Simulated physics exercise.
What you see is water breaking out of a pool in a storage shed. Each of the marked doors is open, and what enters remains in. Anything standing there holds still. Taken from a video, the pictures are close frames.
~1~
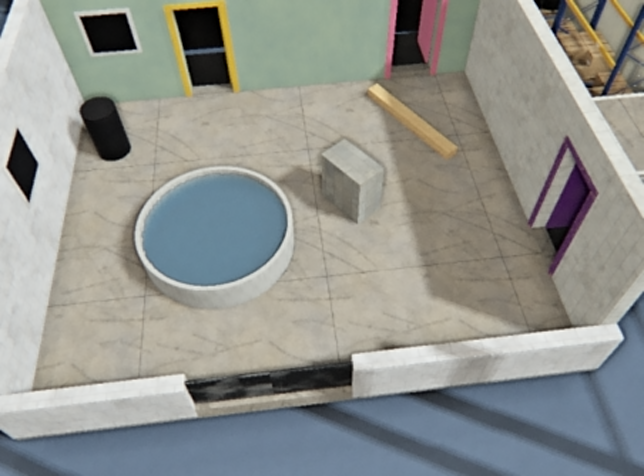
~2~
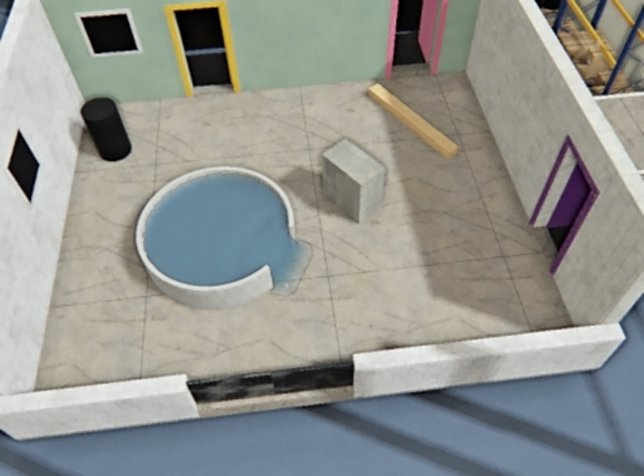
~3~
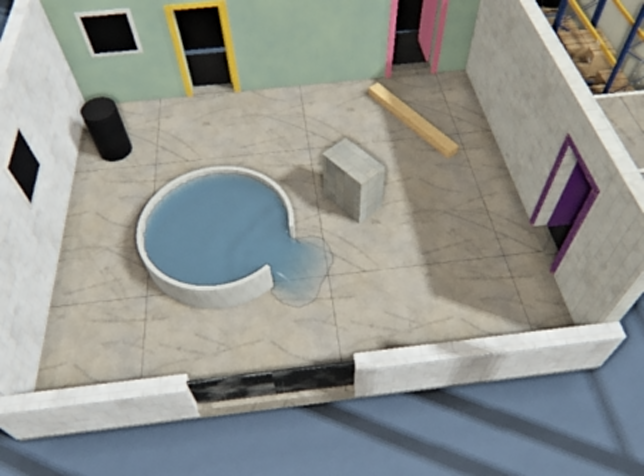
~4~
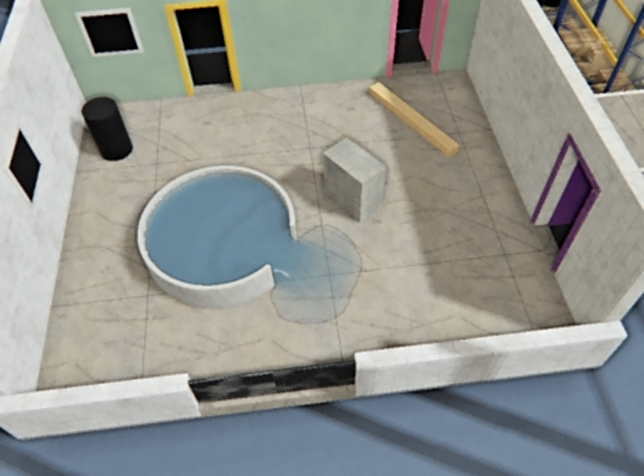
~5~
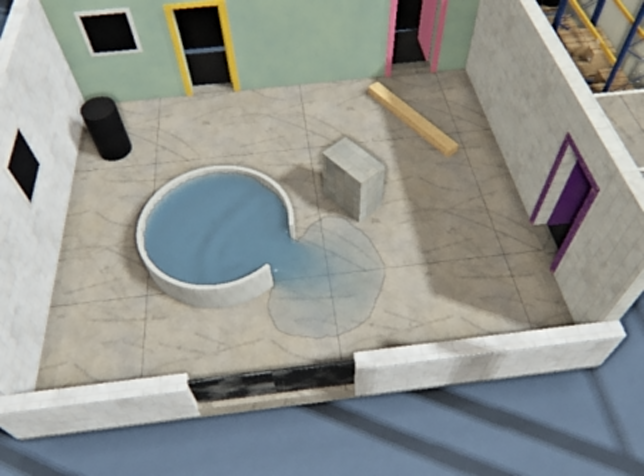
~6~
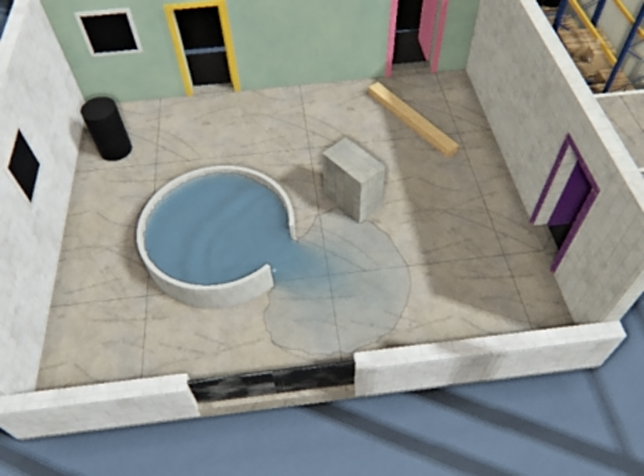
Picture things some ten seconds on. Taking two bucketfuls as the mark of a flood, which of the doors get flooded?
The pink door stays below the mark, the yellow door stays below the mark, the purple door gets flooded.
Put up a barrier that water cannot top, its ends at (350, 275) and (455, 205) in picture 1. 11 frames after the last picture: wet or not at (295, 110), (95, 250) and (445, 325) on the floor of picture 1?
Untouched; untouched; submerged.
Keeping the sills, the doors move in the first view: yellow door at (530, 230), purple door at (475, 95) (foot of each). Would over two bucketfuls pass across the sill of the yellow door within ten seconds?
Looking at it, the yellow one rises beyond that level.
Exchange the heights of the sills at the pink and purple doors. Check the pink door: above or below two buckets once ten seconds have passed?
Pretty clear: Pink door is swamped.
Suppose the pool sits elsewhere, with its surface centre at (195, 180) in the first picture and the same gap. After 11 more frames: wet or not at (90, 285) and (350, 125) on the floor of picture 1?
Bone-dry, bone-dry.
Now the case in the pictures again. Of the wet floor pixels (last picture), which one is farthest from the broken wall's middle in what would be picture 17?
At roughly (576, 346).
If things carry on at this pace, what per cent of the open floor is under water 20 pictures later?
I'd say close to 30 per cent.
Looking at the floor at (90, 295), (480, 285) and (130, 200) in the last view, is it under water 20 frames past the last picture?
Lab note, in the order given: Unwetted, wet through, unwetted.
A moment on, water covers 20 % of the floor; the pink door not reached, the yellow door not reached, the purple door not reached.
Next, water covers 25 % of the floor; the pink door not reached, the yellow door not reached, the purple door wet at the sill, nothing in.
Then, water covers 30 % of the floor; the pink door not reached, the yellow door not reached, the purple door over two buckets in.
Later, water covers 45 % of the floor; the pink door not reached, the yellow door not reached, the purple door far over two buckets in.
In the end, water covers 65 % of the floor; the pink door wet at the sill, nothing in, the yellow door wet at the sill, nothing in, the purple door far over two buckets in.
